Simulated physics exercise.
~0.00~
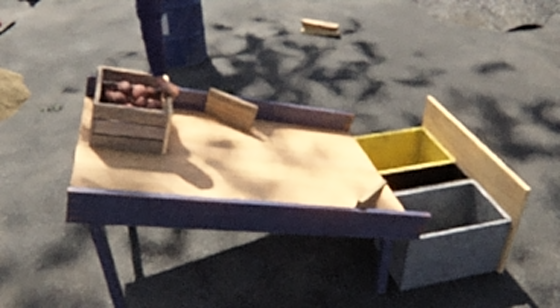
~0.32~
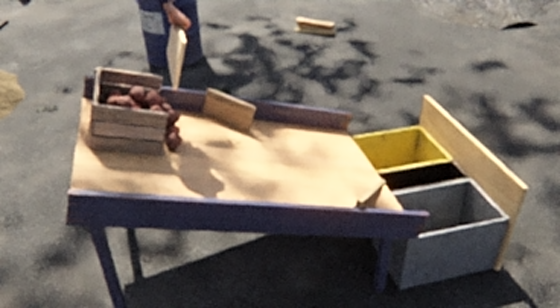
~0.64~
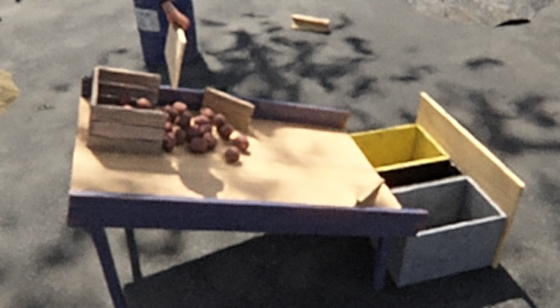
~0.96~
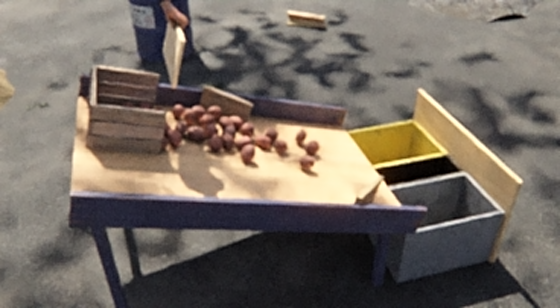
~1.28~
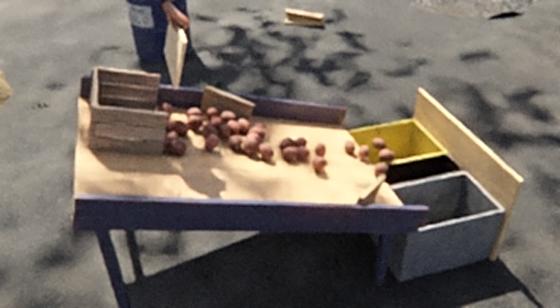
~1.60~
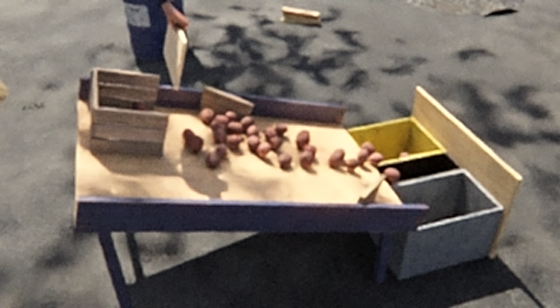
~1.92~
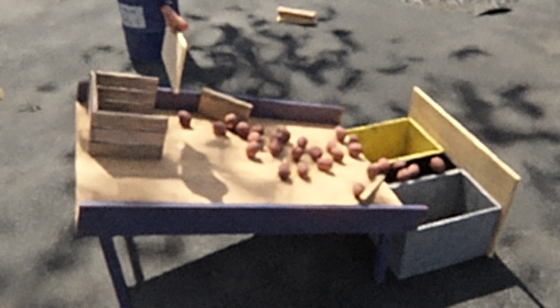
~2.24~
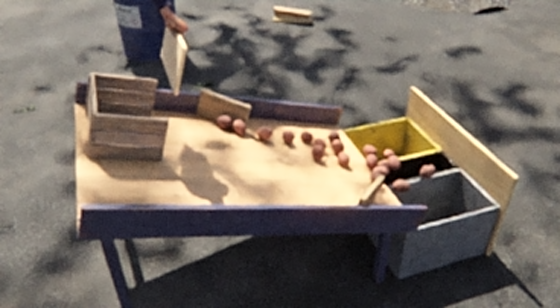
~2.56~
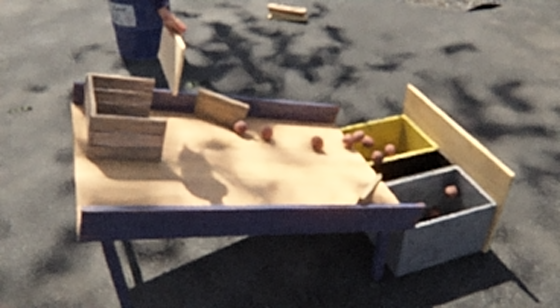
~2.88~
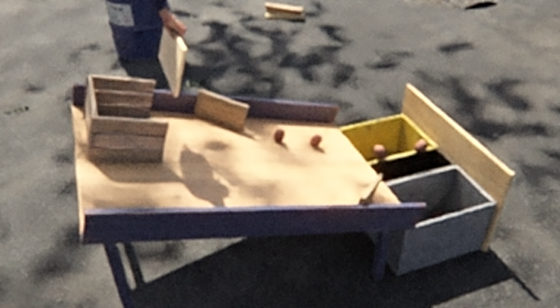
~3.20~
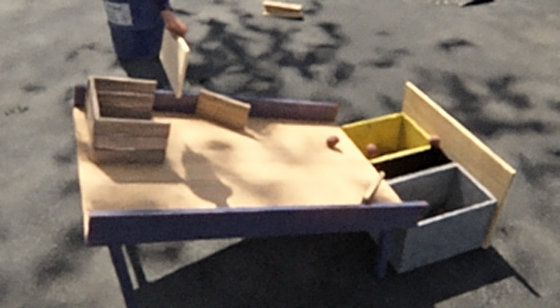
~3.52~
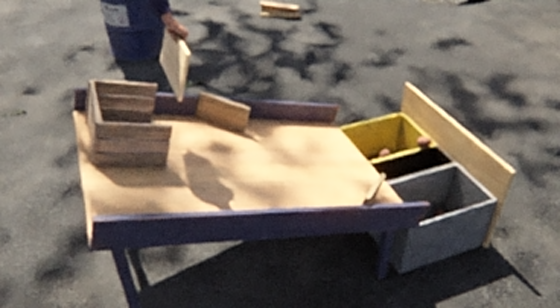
Red potatoes spill from a wooden pen across a tan, sloping table with dark purplish-blue rails, seen from above on shadow-dappled grey ground. Two angled boards stand on the table, and yellow, black and grey containers wait in a row at its low right end, backed by a pale plank. A person in blue behind the table holds the pen's raised gate clear. The potatoes spread out, roll rightward past the boards and drop over the edge, many into the yellow tub. The stream thins to a few stragglers, until the pen and slope are empty and a few potatoes show in the yellow tub.
